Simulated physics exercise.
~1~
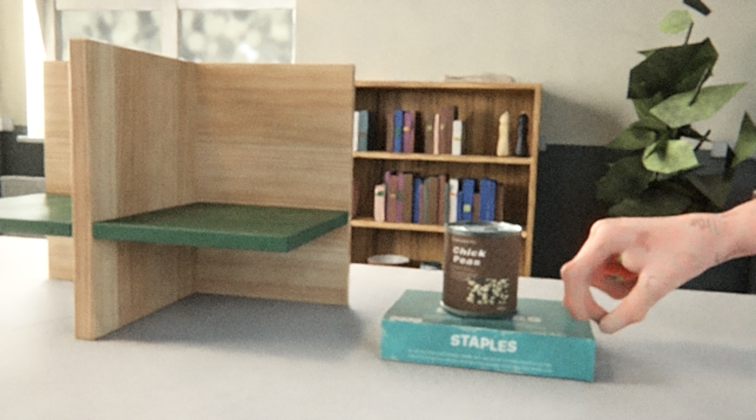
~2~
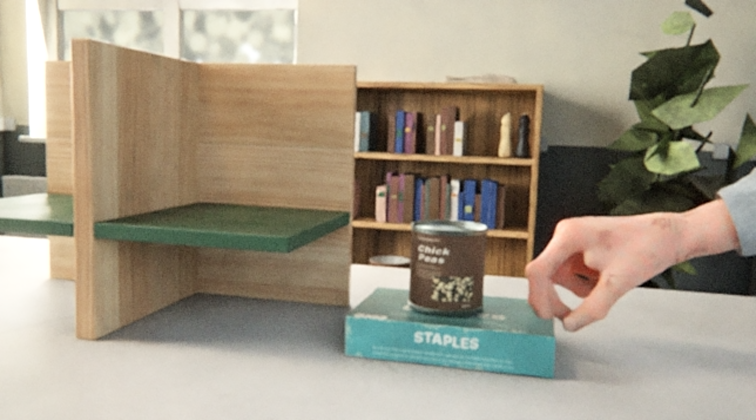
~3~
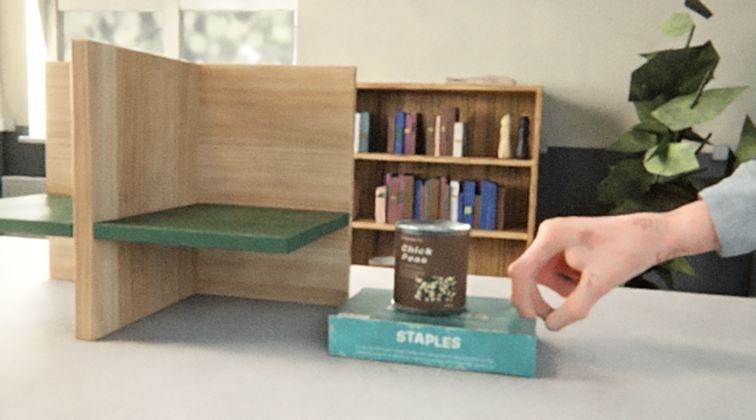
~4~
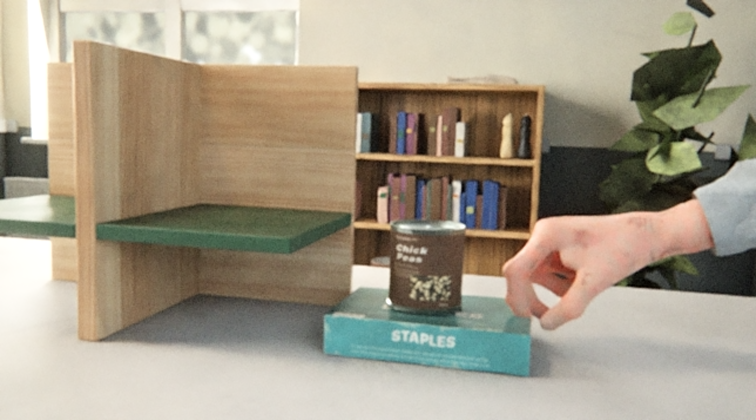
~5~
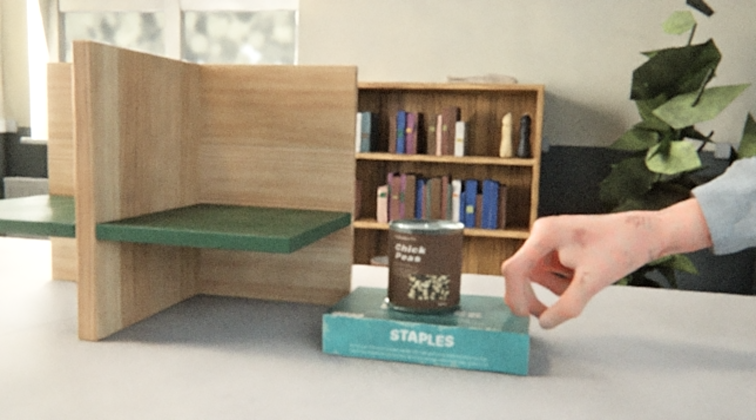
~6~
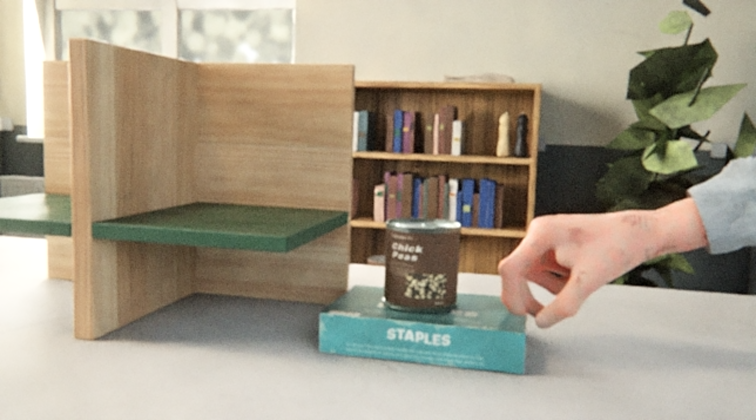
At first, a brown tin labelled Chick Peas sits on a turquoise Staples box on a pale table, right of a wooden unit with a low green shelf. A hand slides the box and tin a short way left, then the movement slows to barely a creep, the tin staying upright on top.
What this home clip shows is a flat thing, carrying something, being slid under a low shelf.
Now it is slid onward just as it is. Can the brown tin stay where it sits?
Result - brown tin swept off.
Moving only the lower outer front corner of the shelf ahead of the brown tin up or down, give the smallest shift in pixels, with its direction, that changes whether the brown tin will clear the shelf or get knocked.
24 pixels, up.
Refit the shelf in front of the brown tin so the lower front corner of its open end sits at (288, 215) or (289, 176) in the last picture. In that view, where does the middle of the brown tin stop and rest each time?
It settles at (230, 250) in the first case and at (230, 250) in the second.
Then, 2.26 s later than the last frame, brown tin tilted by 11° near (353, 257).
Then, 2.62 s later than the last frame, brown tin tilted by 51° near (372, 285).
When it is over, the brown tin is knocked back, near (418, 306).
